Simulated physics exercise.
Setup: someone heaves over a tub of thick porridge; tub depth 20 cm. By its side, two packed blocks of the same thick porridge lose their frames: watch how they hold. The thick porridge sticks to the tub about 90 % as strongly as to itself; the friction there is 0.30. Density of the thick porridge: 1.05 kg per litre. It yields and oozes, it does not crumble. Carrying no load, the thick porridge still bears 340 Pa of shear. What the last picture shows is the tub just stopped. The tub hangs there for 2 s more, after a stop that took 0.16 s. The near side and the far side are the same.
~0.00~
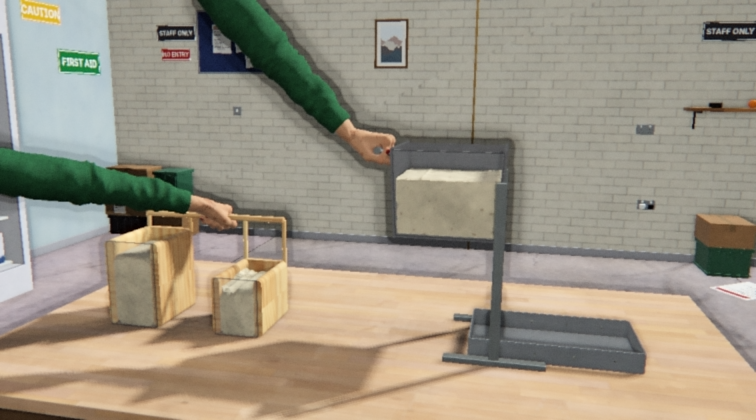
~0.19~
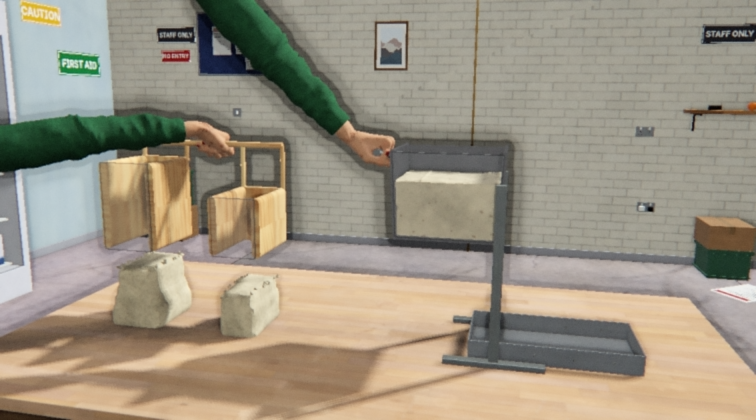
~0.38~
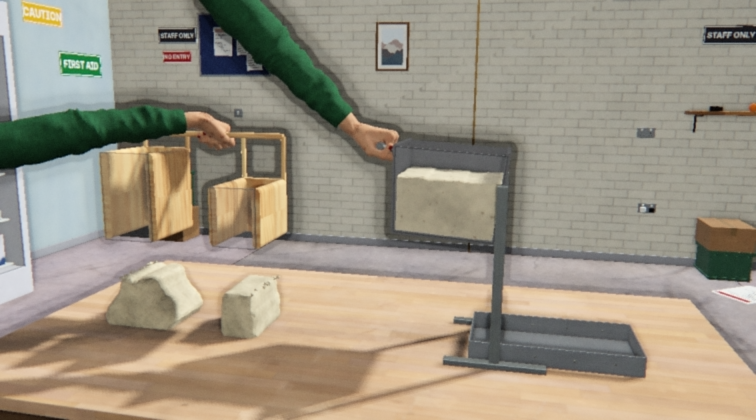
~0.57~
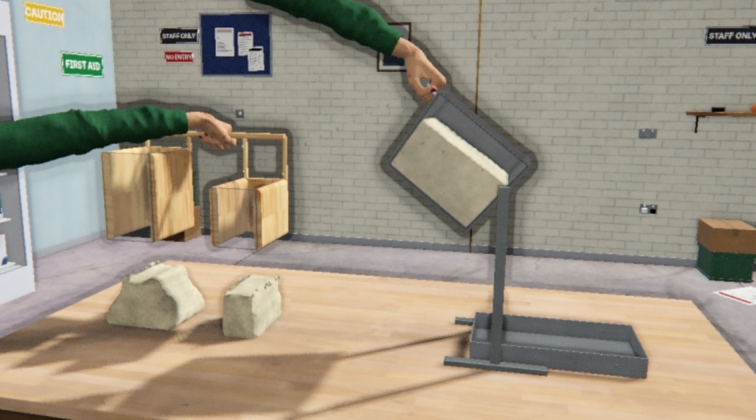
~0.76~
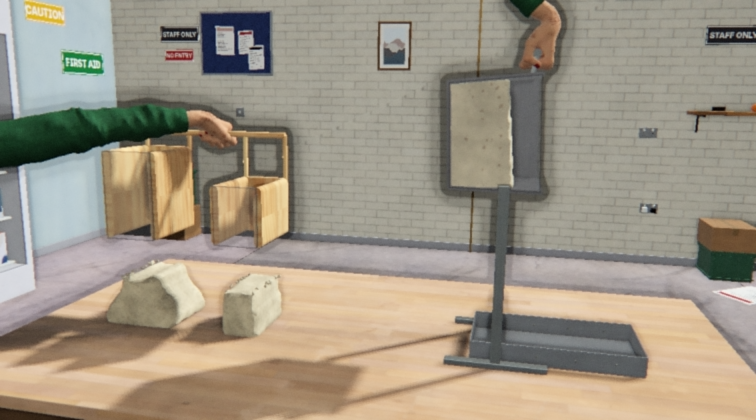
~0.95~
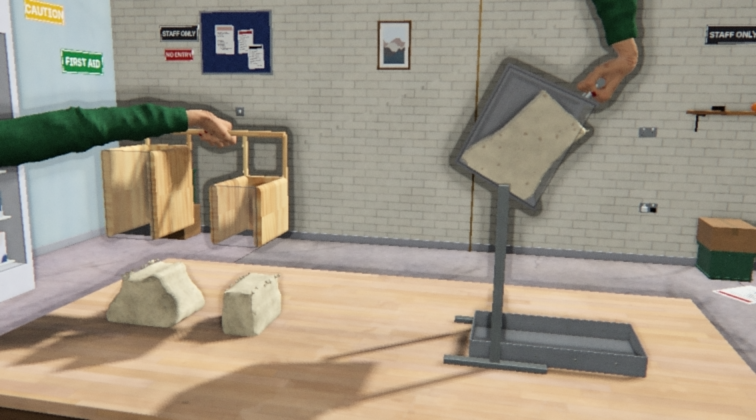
The clip shows a hand lifting two wooden forms off pale, thick blocks, the larger left one sagging while the smaller keeps its shape; then another hand tips a grey tub of similar material rightward past vertical.
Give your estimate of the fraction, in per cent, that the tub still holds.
The tub still holds about 0 per cent.
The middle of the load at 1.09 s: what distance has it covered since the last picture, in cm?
About 15 cm.
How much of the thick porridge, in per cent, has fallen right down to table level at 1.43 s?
Roughly 100 per cent.
After 1.09 s, the tub is at 116 degrees and holds 31 %.
After 1.26 s, the tub is at 116 degrees and holds 0 %.
After 1.43 s, the tub is at 116 degrees and holds 0 %.
After 1.60 s, the tub is at 116 degrees and holds 0 %.
After 2.95 s, at the end, the tub is at 116 degrees and holds 0 %.
